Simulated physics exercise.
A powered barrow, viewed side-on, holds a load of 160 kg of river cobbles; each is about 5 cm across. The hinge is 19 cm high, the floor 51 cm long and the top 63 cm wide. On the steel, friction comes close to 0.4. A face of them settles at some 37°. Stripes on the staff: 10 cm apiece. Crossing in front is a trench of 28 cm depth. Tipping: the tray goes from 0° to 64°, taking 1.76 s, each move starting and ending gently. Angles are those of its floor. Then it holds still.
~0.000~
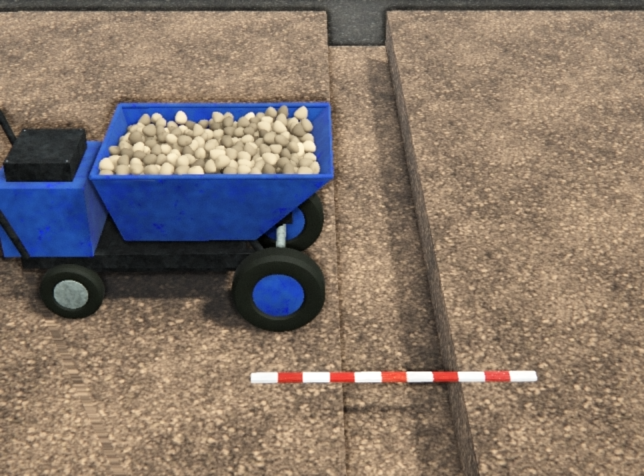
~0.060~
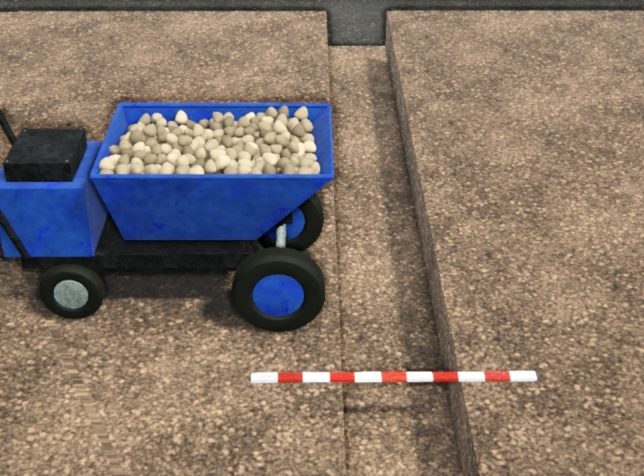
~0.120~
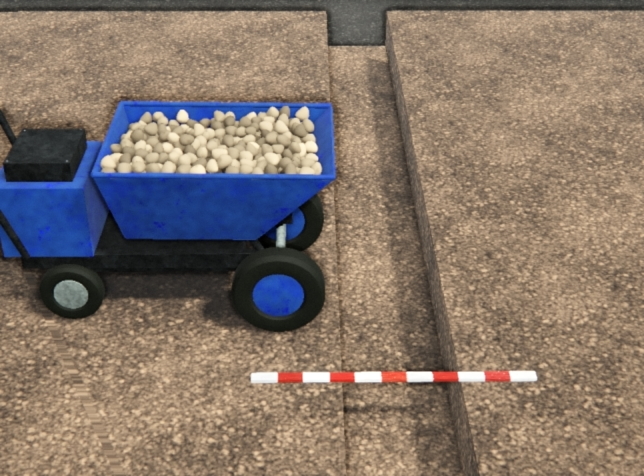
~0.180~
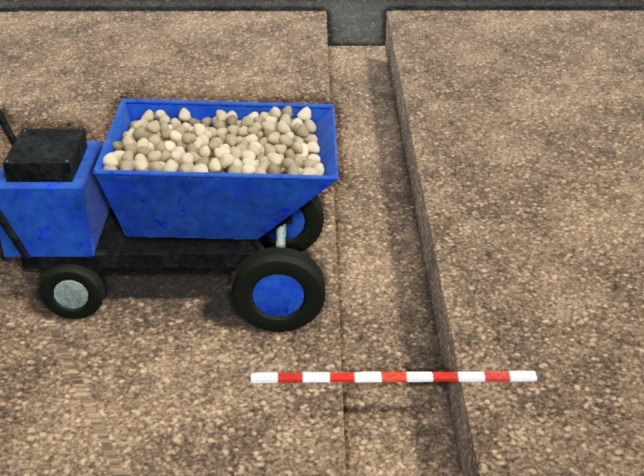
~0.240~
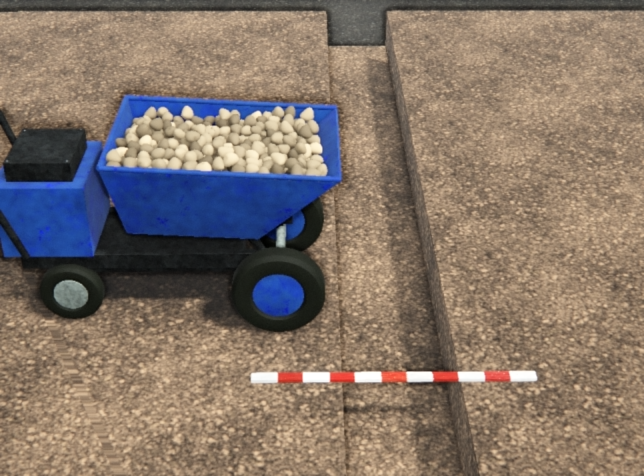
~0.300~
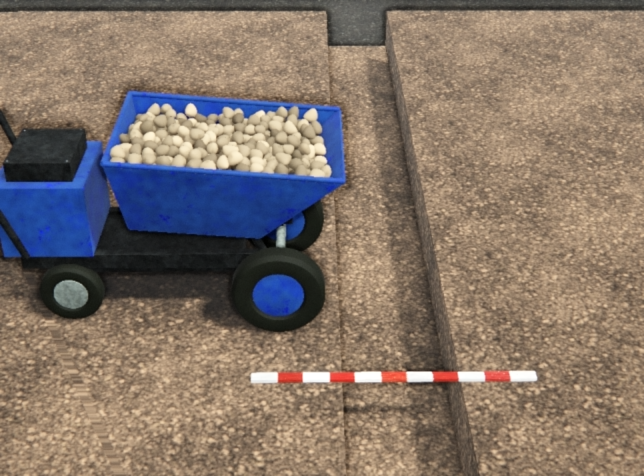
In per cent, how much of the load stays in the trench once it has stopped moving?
I would say about 47 per cent.
After 1.3 s the floor is at 54°; 99 % in the tray, 1 % in the trench; the foremost stones are at (431, 245).
After 1.9 s the floor is at 64°; 54 % in the tray, 11 % in the trench, 35 % past the trench; the foremost stones are at (564, 308).
After 2.2 s the floor is at 64°; 28 % in the tray, 18 % in the trench, 54 % past the trench; the foremost stones are at (637, 283).
After 4.2 s the floor is at 64°; 0 % in the tray, 47 % in the trench, 53 % past the trench; the foremost stones are past the picture's edge.
